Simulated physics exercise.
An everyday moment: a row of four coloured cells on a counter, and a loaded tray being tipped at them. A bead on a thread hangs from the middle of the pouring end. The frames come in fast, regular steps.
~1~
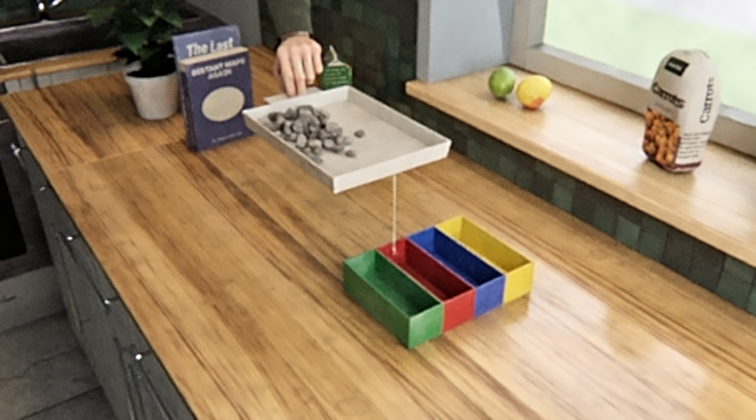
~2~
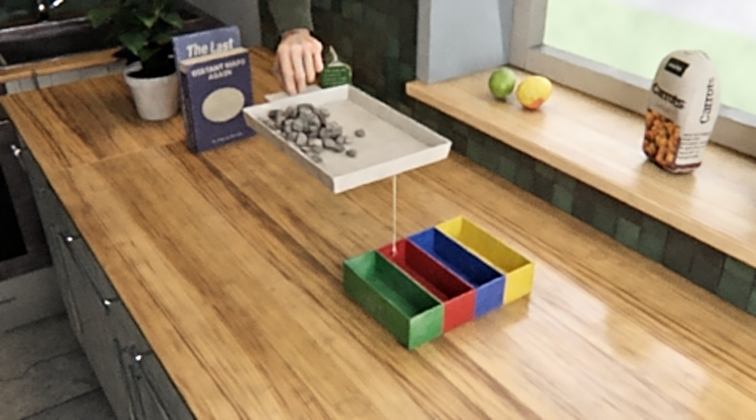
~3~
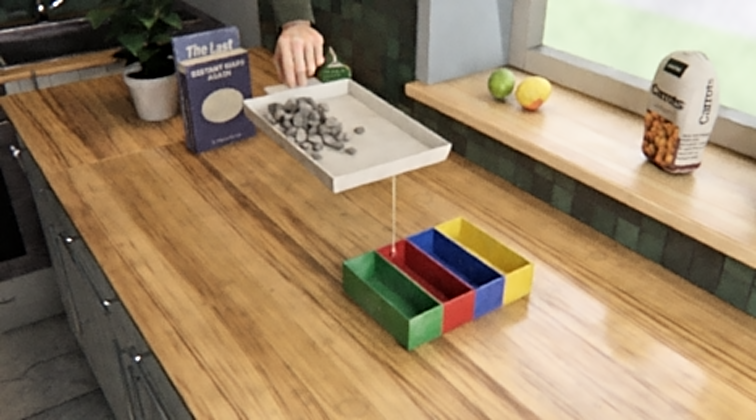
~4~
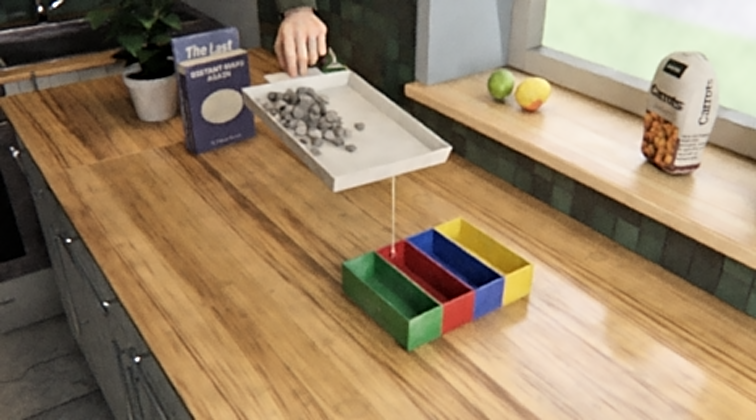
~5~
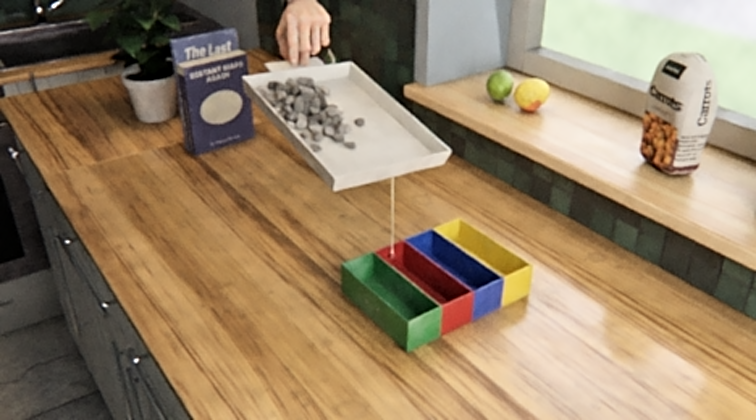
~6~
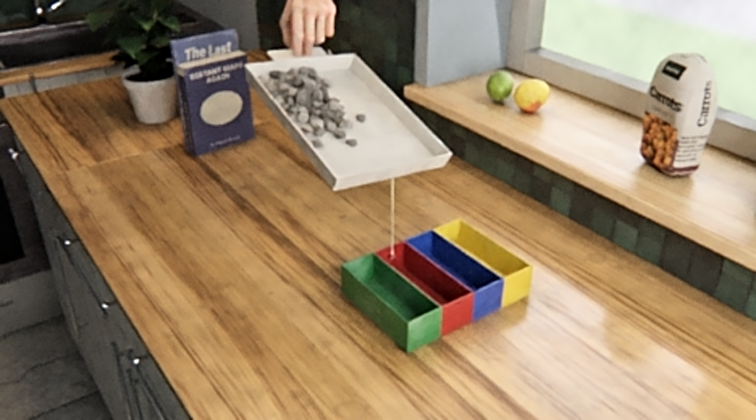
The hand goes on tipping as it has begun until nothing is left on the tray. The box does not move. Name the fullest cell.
The blue one ends fullest.
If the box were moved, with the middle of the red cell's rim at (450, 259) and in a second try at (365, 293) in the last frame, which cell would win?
At the first place the red cell, at the second yellow.
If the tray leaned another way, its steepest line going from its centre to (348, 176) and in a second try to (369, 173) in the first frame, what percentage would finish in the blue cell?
About 0 and 0 per cent.
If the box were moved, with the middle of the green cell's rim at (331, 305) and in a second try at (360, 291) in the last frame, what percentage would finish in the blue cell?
About 0 and 30 per cent.
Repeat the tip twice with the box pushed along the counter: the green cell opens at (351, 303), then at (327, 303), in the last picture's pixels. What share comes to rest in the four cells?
Near 80 % and 50 %.
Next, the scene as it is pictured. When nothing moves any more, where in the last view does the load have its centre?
Close to (450, 289).
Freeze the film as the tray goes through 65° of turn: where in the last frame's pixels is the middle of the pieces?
Around (421, 162).
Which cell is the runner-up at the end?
Next in line is the red cell.
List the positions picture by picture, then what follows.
The first frame shows corners of the pouring end near (335, 176) and (447, 141), level; middle of the load near (306, 129), bits of gravel; bead on its thread near (394, 254); green cell near (426, 323); red cell near (459, 308); blue cell near (490, 294); yellow cell near (519, 280).
The second frame shows corners of the pouring end near (335, 176) and (447, 142), level; middle of the load near (307, 128).
The third frame shows corners of the pouring end near (335, 176) and (447, 144), tipped barely, lowest at the right corner; middle of the load near (306, 123).
The fourth frame shows corners of the pouring end near (336, 176) and (448, 147), tipped a little, lowest at the right corner; middle of the load near (306, 115).
The fifth frame shows corners of the pouring end near (336, 176) and (447, 150), tipped a little, lowest at the right corner; middle of the load near (306, 107).
The sixth frame shows corners of the pouring end near (338, 176) and (448, 153), tipped clearly, lowest at the right corner; middle of the load near (308, 100); green cell near (424, 327); red cell near (457, 312); blue cell near (488, 297); yellow cell near (517, 284).
Shortly afterwards, tray tipped steeply; the bulk on the tray; near a quarter falling or outside the box.
Next, tray tipped past a quarter turn; near half on the tray; near a quarter in the blue cell; a little in the red cell; only a few in the green cell; only a few in the yellow cell; a little falling or outside the box.
Some moments later, tray tipped past a quarter turn; near half in the blue cell; near a quarter in the red cell; a little in the green cell; a little in the yellow cell; a little falling or outside the box.
In the end, tray tipped past a quarter turn; near half in the blue cell; near a quarter in the red cell; a little in the green cell; a little in the yellow cell; a little outside the box.
